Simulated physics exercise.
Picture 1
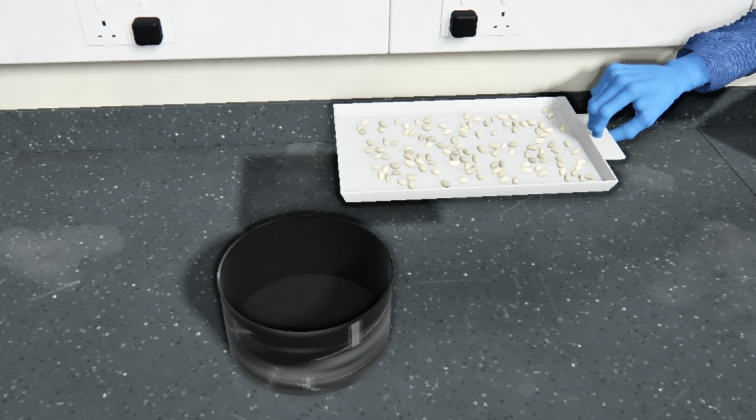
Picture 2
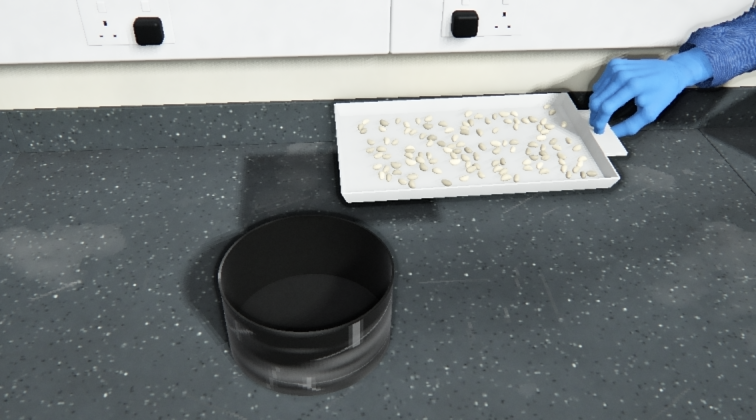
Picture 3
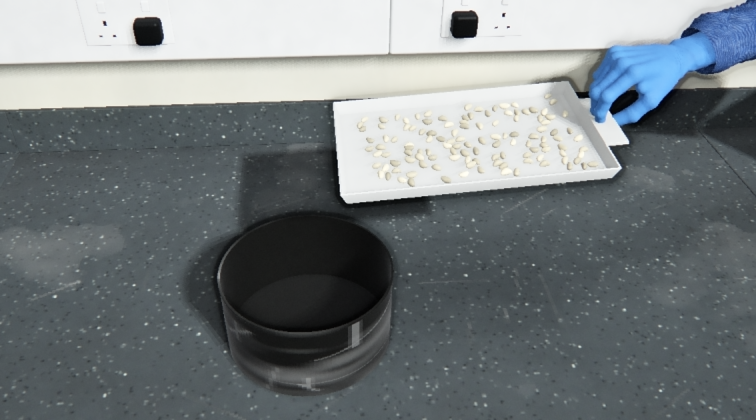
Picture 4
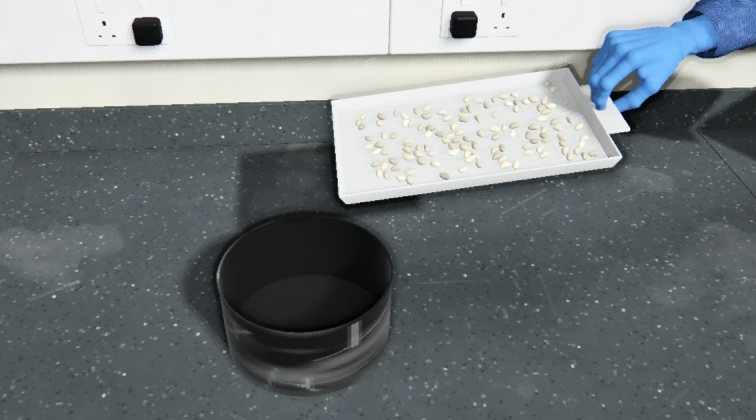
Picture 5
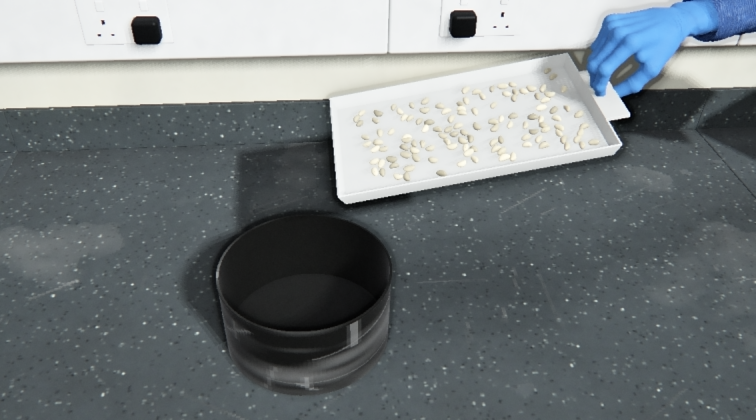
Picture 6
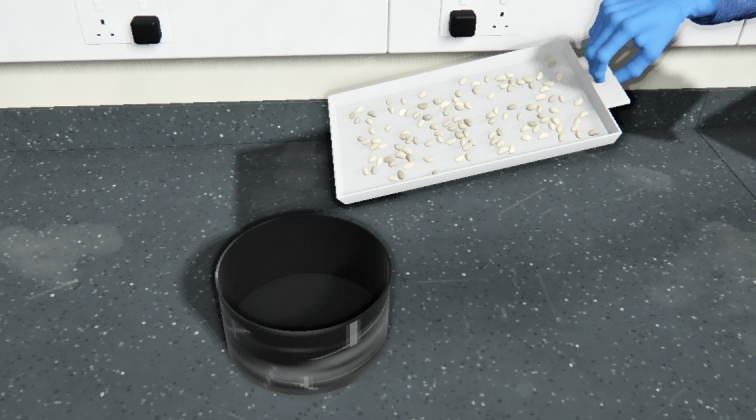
On a speckled dark worktop, a blue-gloved hand gradually raising the right end of a white tray of beans behind a black pot.
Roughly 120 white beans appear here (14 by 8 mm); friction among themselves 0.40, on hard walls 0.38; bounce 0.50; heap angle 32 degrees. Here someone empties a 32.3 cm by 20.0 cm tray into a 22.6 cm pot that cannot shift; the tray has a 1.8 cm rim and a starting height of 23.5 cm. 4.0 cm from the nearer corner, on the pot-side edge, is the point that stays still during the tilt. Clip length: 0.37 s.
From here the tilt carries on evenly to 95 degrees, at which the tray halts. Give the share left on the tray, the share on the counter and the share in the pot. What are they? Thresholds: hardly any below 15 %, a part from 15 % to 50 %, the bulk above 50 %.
Tray: A minor fraction; counter: A minor fraction; pot: The main fraction.
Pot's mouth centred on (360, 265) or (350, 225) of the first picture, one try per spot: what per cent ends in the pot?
Close to 95 in a hundred, then close to 55 in a hundred.
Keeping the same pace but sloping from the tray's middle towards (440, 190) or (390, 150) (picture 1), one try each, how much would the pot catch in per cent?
Near 70 and 50 per cent, in that order.
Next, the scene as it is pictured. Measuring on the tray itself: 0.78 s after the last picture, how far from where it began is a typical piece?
Around 16 centimetres.
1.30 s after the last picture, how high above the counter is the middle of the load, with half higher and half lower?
Some 24 cm above the counter.
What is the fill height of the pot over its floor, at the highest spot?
It gets to about 1.0 cm.
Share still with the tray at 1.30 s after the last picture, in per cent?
Around 75 percent of it.
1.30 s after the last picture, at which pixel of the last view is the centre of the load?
Somewhere about (337, 178) in the last view.
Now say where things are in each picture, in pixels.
The first frame shows tray tilt 0 degrees, front corners at (347, 190) and (611, 178); middle of the pieces at (467, 152); pot at (306, 268).
The second frame shows tray tilt 1 degrees, front corners at (347, 190) and (613, 175); middle of the pieces at (468, 150).
The third frame shows tray tilt 4 degrees, front corners at (346, 191) and (614, 166), lowest corner left front; middle of the pieces at (468, 145).
The fourth frame shows tray tilt 8 degrees, front corners at (345, 192) and (615, 154), lowest corner left front; middle of the pieces at (480, 134).
The fifth frame shows tray tilt 11 degrees, front corners at (343, 192) and (614, 142), lowest corner left front; middle of the pieces at (476, 127).
The sixth frame shows tray tilt 15 degrees, front corners at (342, 193) and (614, 131), lowest corner left front; middle of the pieces at (469, 123); pot at (304, 268).
Then, 0.78 s after the last picture, tilt 52 degrees; the tray holds 85 %, the pot 0 %.
Then, 1.30 s after the last picture, tilt 77 degrees; the tray holds 75 %, the pot 25 %.
Then, 1.89 s after the last picture, tilt 95 degrees; the tray holds 0 %, the pot 100 %.
In the end, tray 0 %, counter 0 %, pot 100 %.
